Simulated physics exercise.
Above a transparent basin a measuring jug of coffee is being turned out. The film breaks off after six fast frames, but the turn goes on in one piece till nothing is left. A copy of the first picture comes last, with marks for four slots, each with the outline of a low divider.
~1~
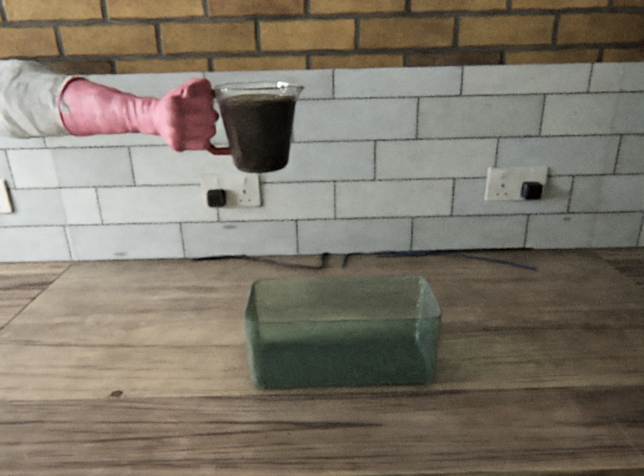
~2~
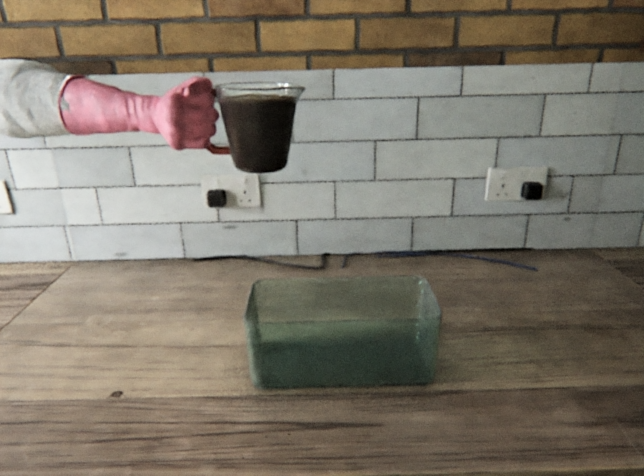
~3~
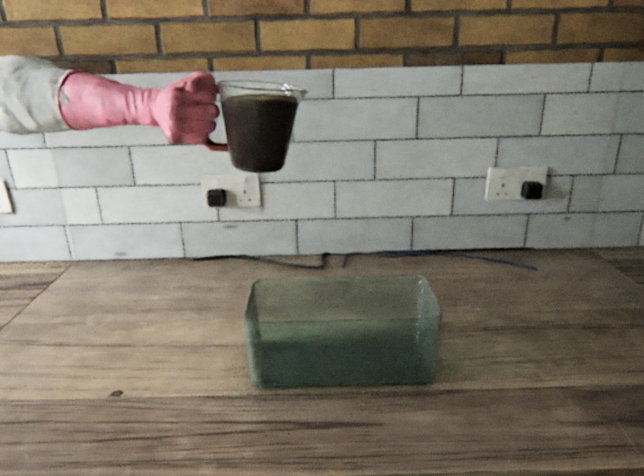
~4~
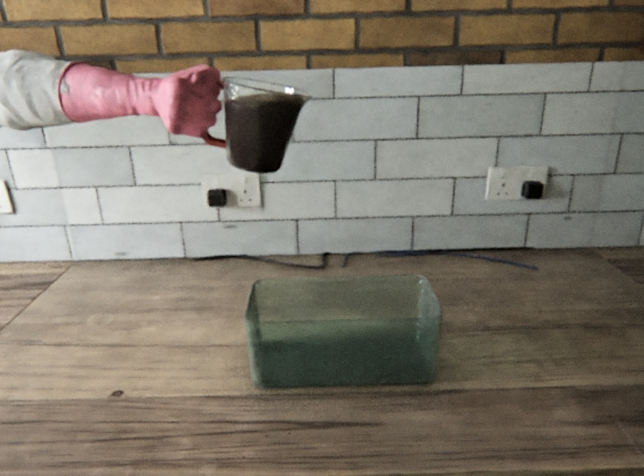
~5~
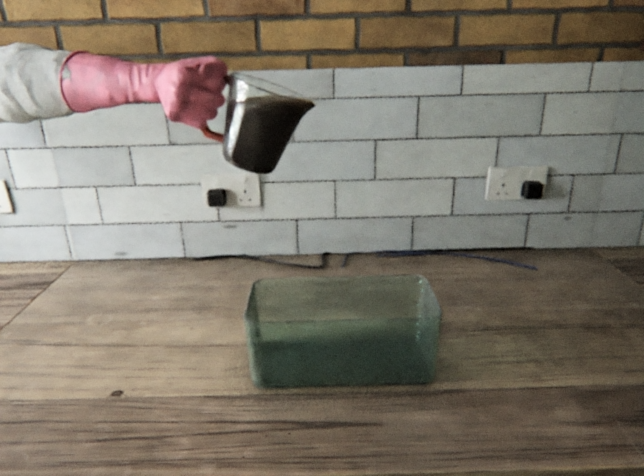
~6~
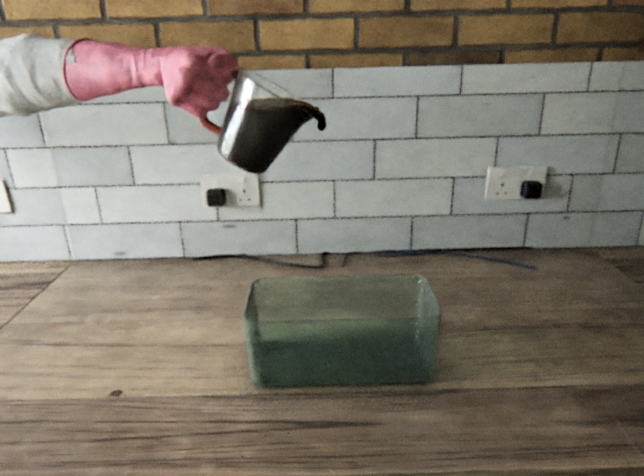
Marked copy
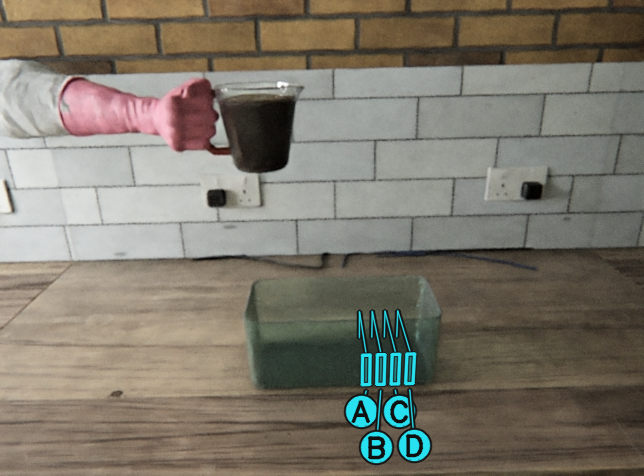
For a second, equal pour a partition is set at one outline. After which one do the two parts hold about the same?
B works best here.
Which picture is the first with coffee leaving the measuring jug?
In picture 6.
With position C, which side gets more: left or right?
More ends on the left.
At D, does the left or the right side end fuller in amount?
The left one.
In cyan, A at (366, 390); B at (380, 390); C at (395, 389); D at (409, 389).
With A, about 17 % ends left of the wall and 81 % right of it.
With B, about 46 % ends left of the wall and 51 % right of it; 3 % is lost outside.
With C, about 83 % ends left of the wall and 12 % right of it; 5 % is lost outside.
With D, about 90 % ends left of the wall and 5 % right of it; 5 % is lost outside.
